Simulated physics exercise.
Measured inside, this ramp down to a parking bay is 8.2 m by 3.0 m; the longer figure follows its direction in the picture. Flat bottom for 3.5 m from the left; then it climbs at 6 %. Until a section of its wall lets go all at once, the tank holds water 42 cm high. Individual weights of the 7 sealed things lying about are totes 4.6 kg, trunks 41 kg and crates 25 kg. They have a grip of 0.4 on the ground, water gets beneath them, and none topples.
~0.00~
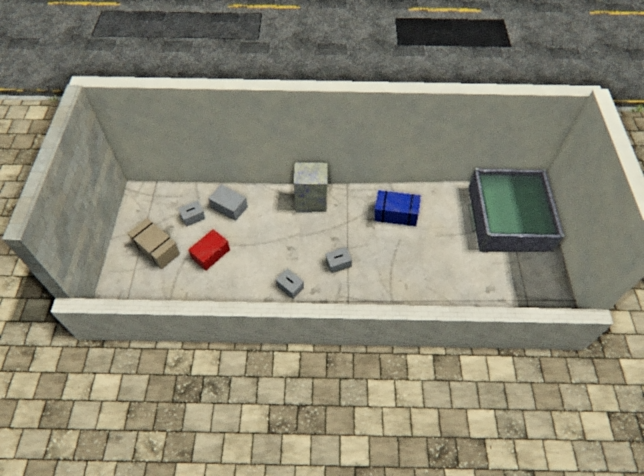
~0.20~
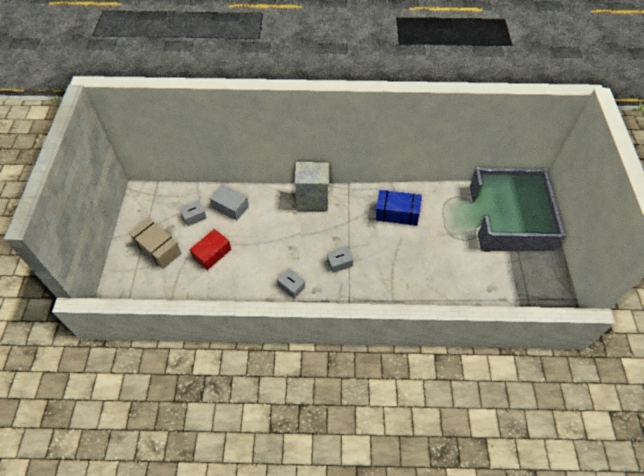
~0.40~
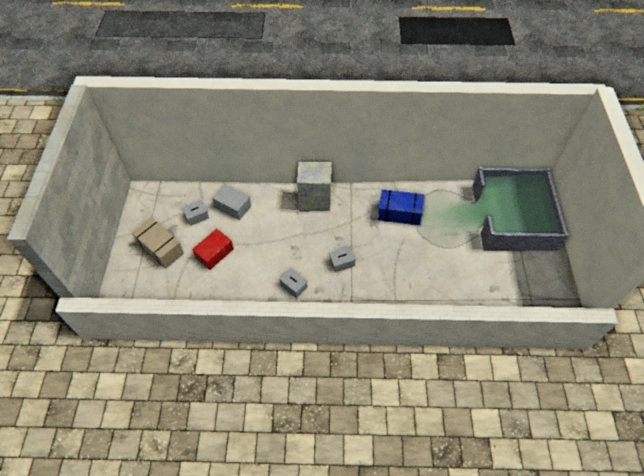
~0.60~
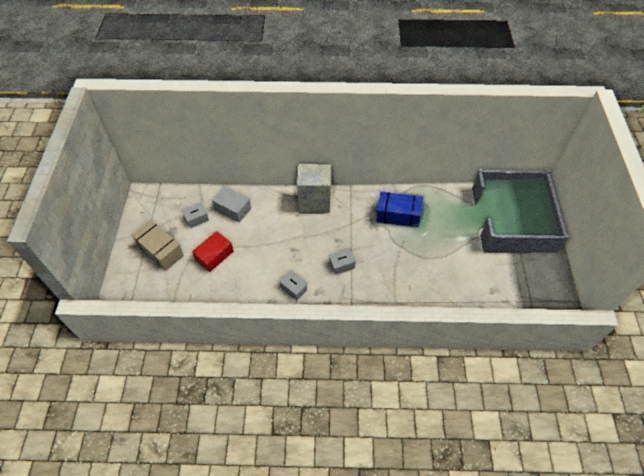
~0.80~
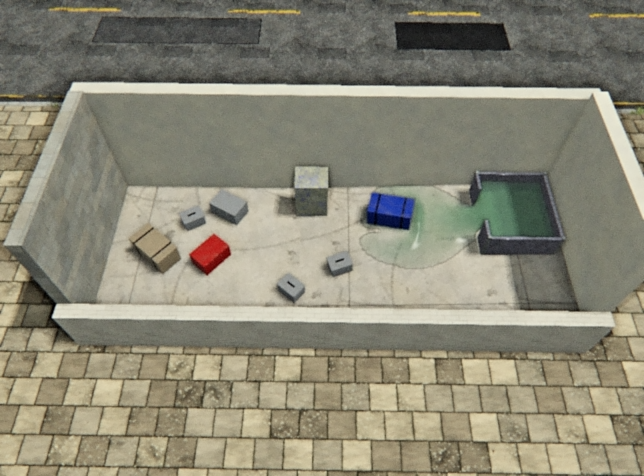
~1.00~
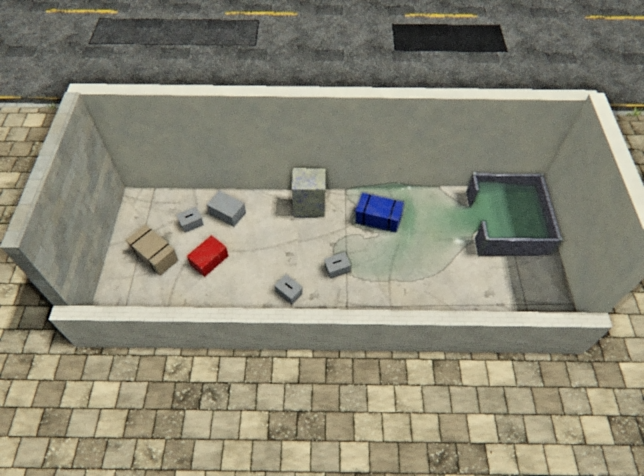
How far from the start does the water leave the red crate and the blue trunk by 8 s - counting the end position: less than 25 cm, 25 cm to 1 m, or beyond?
Looking at the end spots, the red crate is almost unmoved and the blue trunk ends up distant.
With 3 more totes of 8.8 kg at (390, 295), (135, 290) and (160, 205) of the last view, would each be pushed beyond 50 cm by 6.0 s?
Going one by one: Stays closer, stays closer, stays closer.
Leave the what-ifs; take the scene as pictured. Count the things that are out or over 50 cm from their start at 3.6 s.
Count: 3.
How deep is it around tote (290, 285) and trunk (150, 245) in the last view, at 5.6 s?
Close to 8 and 6 centimetres.
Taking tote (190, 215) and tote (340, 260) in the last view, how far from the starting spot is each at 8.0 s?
The first is off by 100 cm, the second by 400 cm.
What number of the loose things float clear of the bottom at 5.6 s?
I'd say 2 of them.
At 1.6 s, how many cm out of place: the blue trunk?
Close to 80 cm.
After 1.6 s the red crate is near (207, 251), 0.0 m from its start, aground; the blue trunk is near (355, 207), 0.8 m from its start, aground; 0 afloat.
After 3.6 s the red crate is near (205, 251), 0.0 m from its start, aground; the blue trunk is near (321, 242), 1.6 m from its start, aground; 1 afloat.
After 5.6 s the red crate is near (205, 251), 0.0 m from its start, aground; the blue trunk is near (310, 254), 1.9 m from its start, aground; 2 afloat.
After 8.0 s the red crate is near (205, 251), 0.0 m from its start, aground; the blue trunk is near (310, 254), 1.9 m from its start, aground; 3 afloat.
